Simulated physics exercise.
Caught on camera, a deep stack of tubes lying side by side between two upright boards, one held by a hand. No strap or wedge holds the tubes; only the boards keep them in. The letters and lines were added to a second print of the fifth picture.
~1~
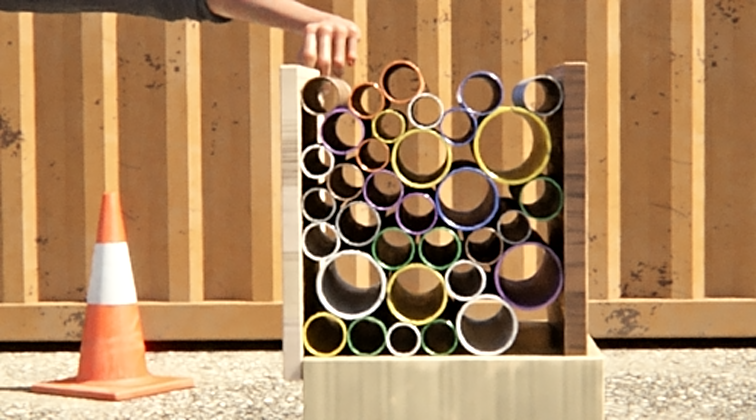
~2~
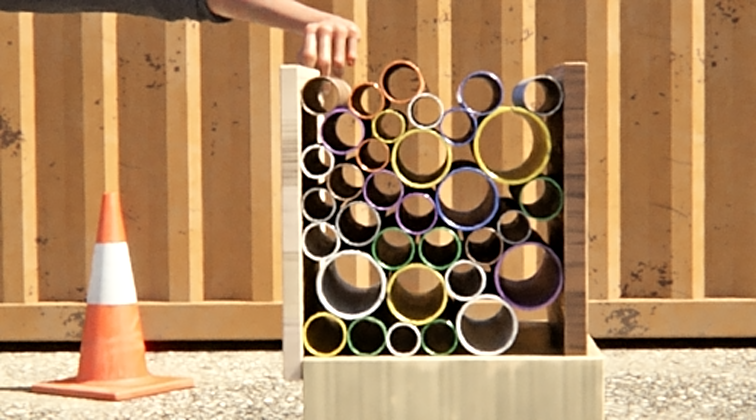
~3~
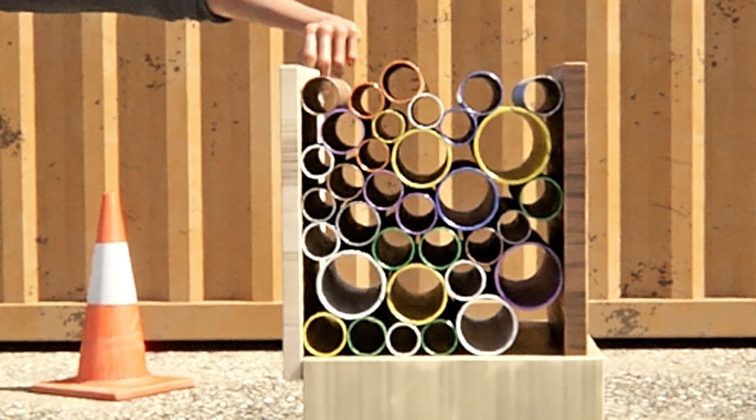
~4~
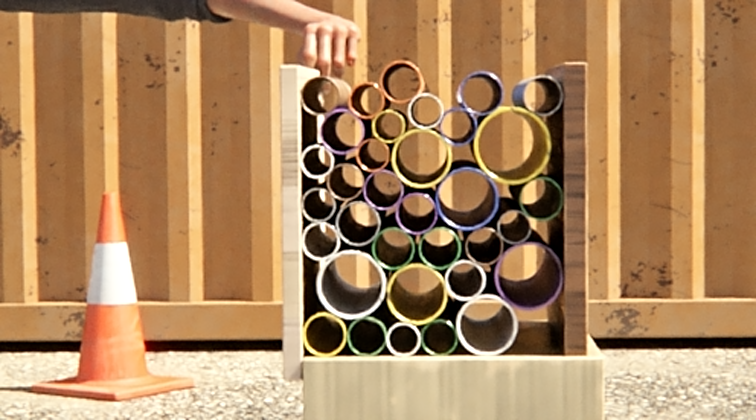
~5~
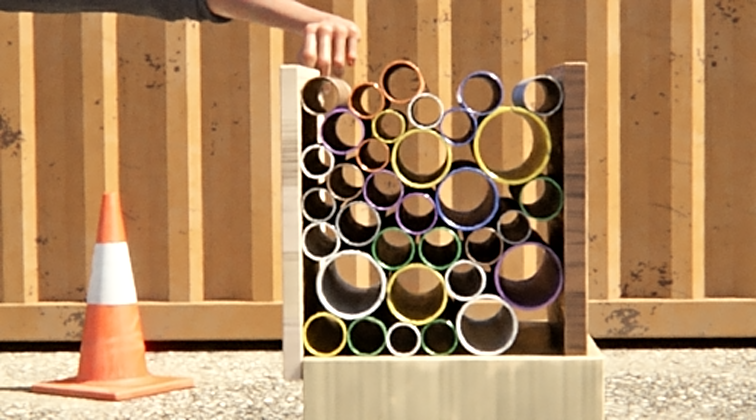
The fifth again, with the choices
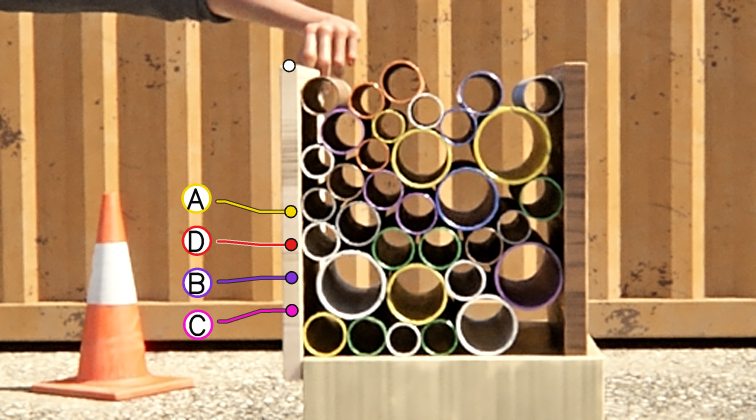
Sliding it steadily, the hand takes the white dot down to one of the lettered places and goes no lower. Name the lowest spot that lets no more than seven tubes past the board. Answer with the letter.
The answer is mark A.
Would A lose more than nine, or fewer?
It loses fewer than nine.
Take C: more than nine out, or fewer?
At C, more than nine.
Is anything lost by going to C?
Yes.
On the copy, A at (291, 212); B at (292, 277); C at (292, 311); D at (291, 244); the white dot at (289, 66).
On A. First, top of the board (300, 133).
Then, top of the board (301, 208).
Finally, top of the board (301, 211), about four out over the board.
By contrast, B more than seven out over the board; C more than seven out over the board; D more than seven out over the board.
